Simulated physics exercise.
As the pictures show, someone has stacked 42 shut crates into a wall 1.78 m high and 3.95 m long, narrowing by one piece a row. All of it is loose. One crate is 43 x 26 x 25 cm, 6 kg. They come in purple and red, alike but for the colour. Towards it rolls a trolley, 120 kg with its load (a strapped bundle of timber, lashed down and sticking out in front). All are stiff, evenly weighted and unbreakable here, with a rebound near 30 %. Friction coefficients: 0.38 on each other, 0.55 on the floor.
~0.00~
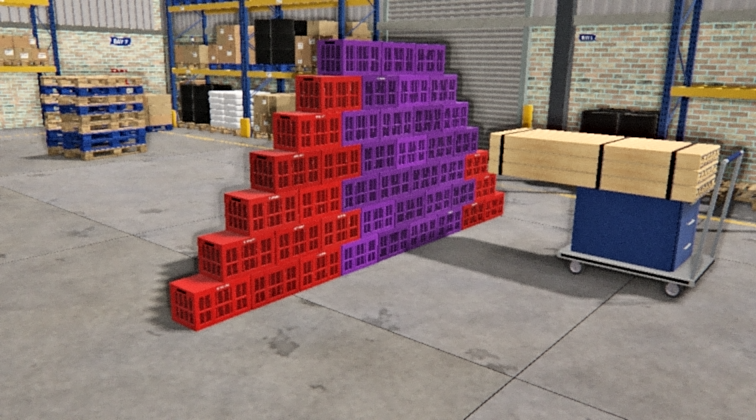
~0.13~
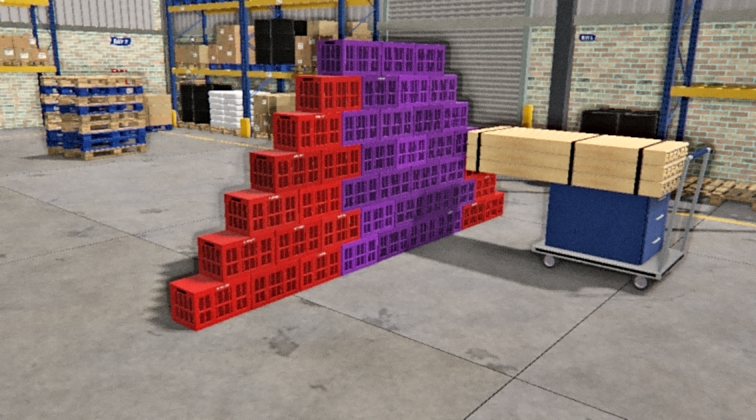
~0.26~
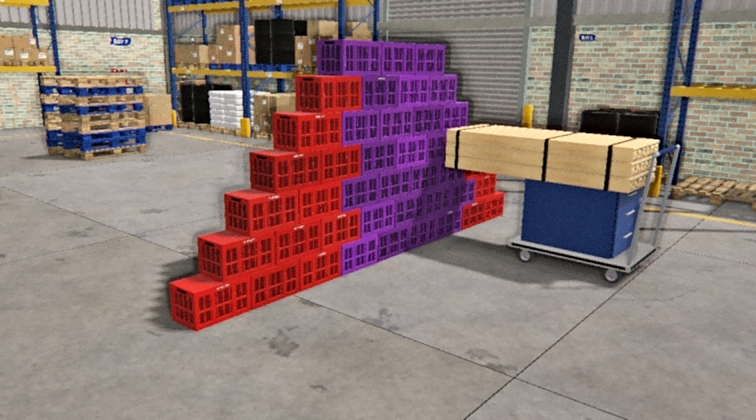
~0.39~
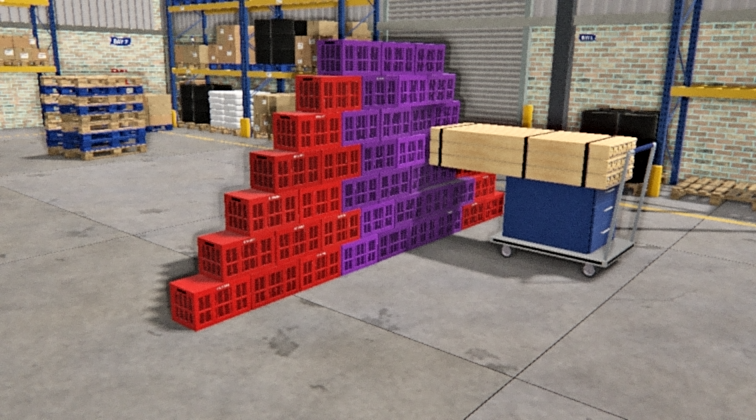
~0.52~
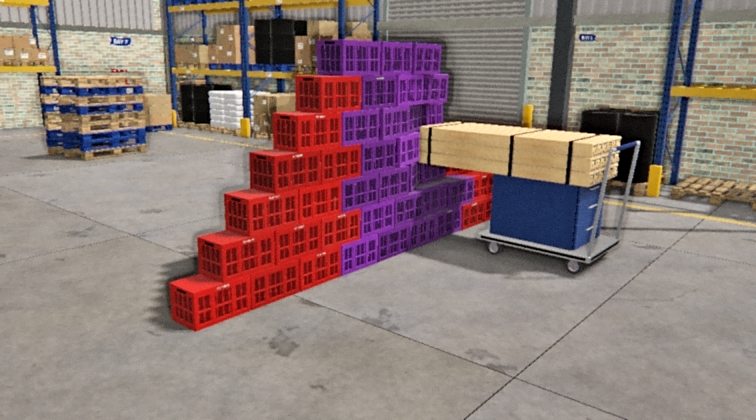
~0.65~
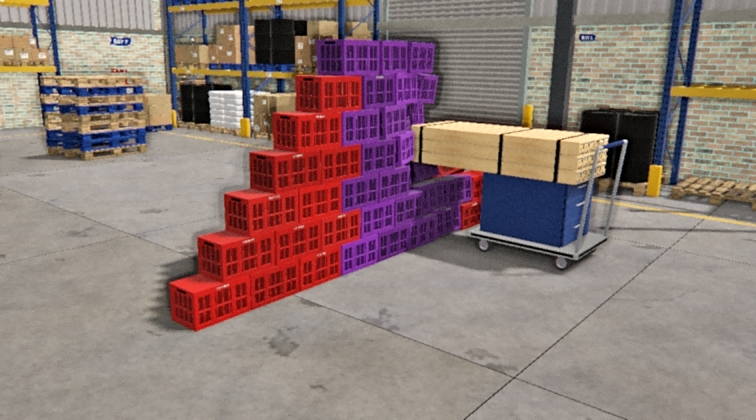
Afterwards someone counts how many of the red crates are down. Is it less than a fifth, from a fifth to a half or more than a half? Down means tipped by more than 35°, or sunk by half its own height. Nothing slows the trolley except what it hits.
It comes to fewer than one in five.
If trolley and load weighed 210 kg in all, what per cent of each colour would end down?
In that case red 10, purple 60 per cent.
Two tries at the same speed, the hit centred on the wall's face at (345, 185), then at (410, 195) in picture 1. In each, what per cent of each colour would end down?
Red 30 then 20, purple 50 then 80 per cent.
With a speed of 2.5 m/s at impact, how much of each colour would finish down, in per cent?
In that case red 10, purple 50 per cent.
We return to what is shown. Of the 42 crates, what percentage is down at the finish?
About 40 per cent.
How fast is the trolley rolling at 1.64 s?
About 0.0 m/s.
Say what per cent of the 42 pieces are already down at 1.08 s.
15 per cent by then.
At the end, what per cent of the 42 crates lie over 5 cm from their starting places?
It is 50 per cent.
After 1.08 s, load 63 cm past the wall's line, still rolling; 1 of the 16 red crates down (6 of 42 in all colours); top red crate unmoved; top purple crate 22° from how it stood.
After 1.64 s, load 75 cm past the wall's line, stopped; 1 of the 16 red crates down (16 of 42 in all colours); top red crate unmoved; top purple crate 34° from how it stood, 1.06 m lower.
In the end (3.6 s), load 75 cm past the wall's line, stopped; 1 of the 16 red crates down (16 of 42 in all colours); top red crate unmoved; top purple crate 1.53 m lower. That is 6 per cent. From the last view, middles, top red crate near (330, 93).
